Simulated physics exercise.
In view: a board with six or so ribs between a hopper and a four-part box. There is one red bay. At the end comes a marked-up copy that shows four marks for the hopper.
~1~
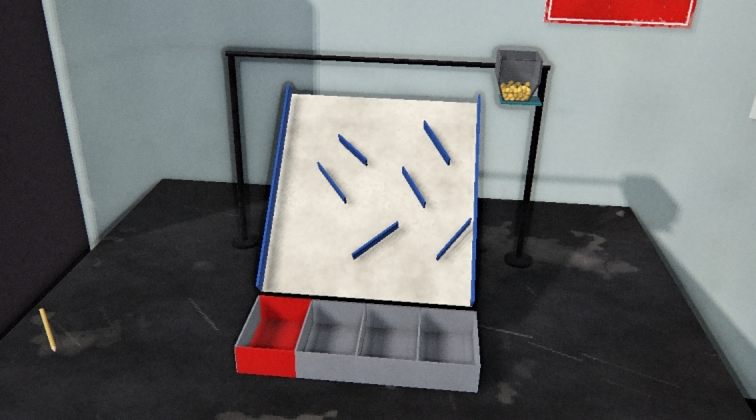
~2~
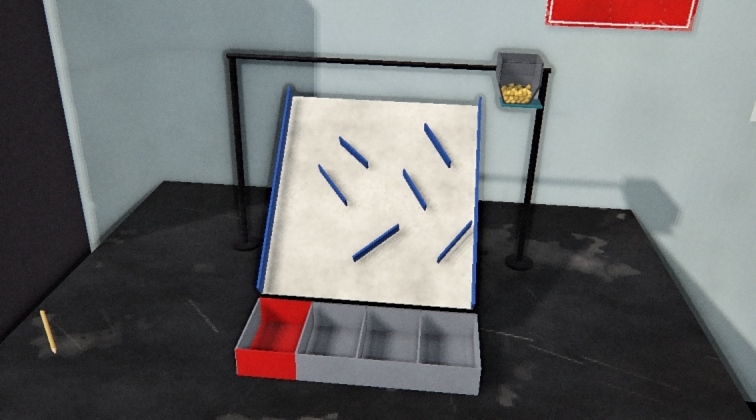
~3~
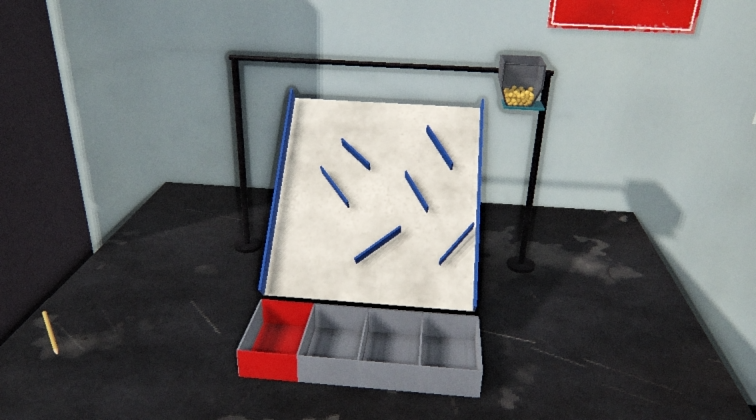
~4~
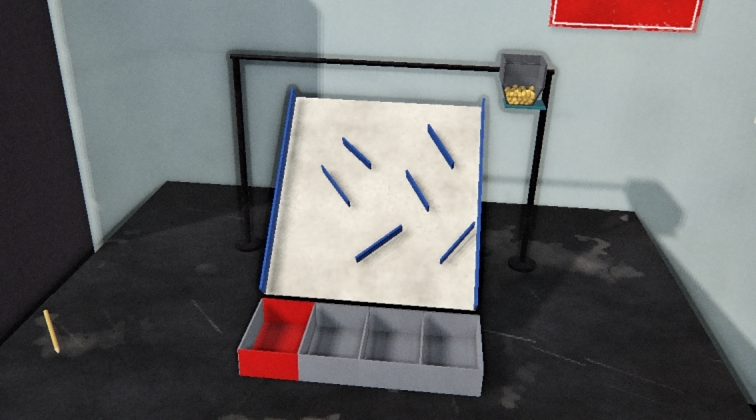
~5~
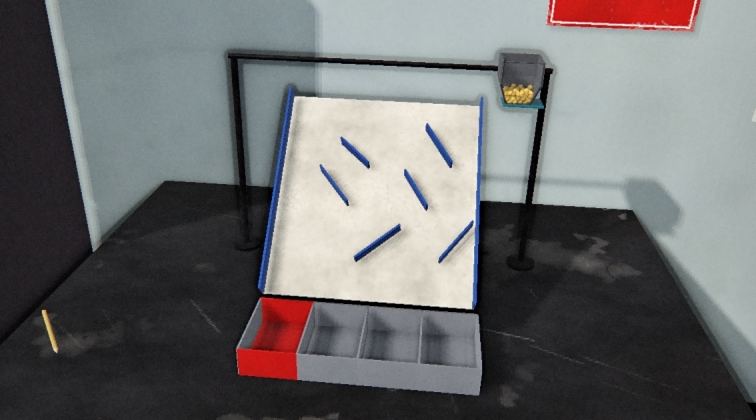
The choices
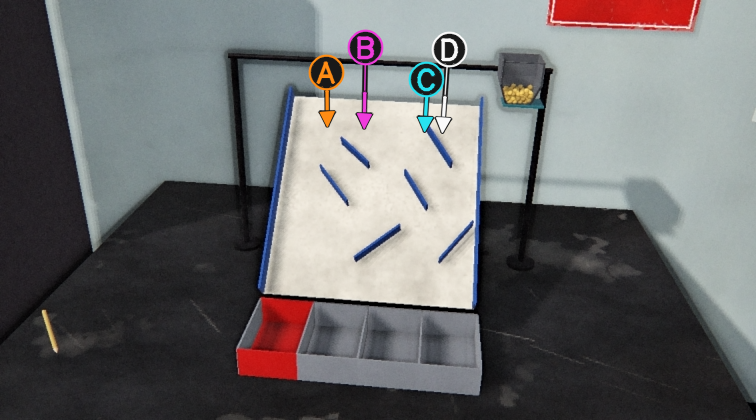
A tilted white board with blue ribs stood above a four-part box with a red left bay, while a small hopper of yellow balls sat at upper right; only the view shifted slightly.
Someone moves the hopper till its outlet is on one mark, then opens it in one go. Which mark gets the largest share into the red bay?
A works best here.
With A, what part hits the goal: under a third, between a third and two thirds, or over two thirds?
Mark A gives between a third and two thirds.
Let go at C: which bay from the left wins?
It is the third one.
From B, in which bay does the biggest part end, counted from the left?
It is the second one.
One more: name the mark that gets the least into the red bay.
That is mark D.
On the marked copy, mark A meets the board at (327, 121); mark B meets the board at (364, 123); mark C meets the board at (424, 126); mark D meets the board at (442, 127).
If A is chosen, about half in the red bay, about a third in other bays, a small part outside the box.
If B is chosen, about a quarter in the red bay, most in other bays, a stray few outside the box.
If C is chosen, a small part in the red bay, most in other bays, a small part held on the board.
If D is chosen, none in the red bay, most in other bays, a small part held on the board.
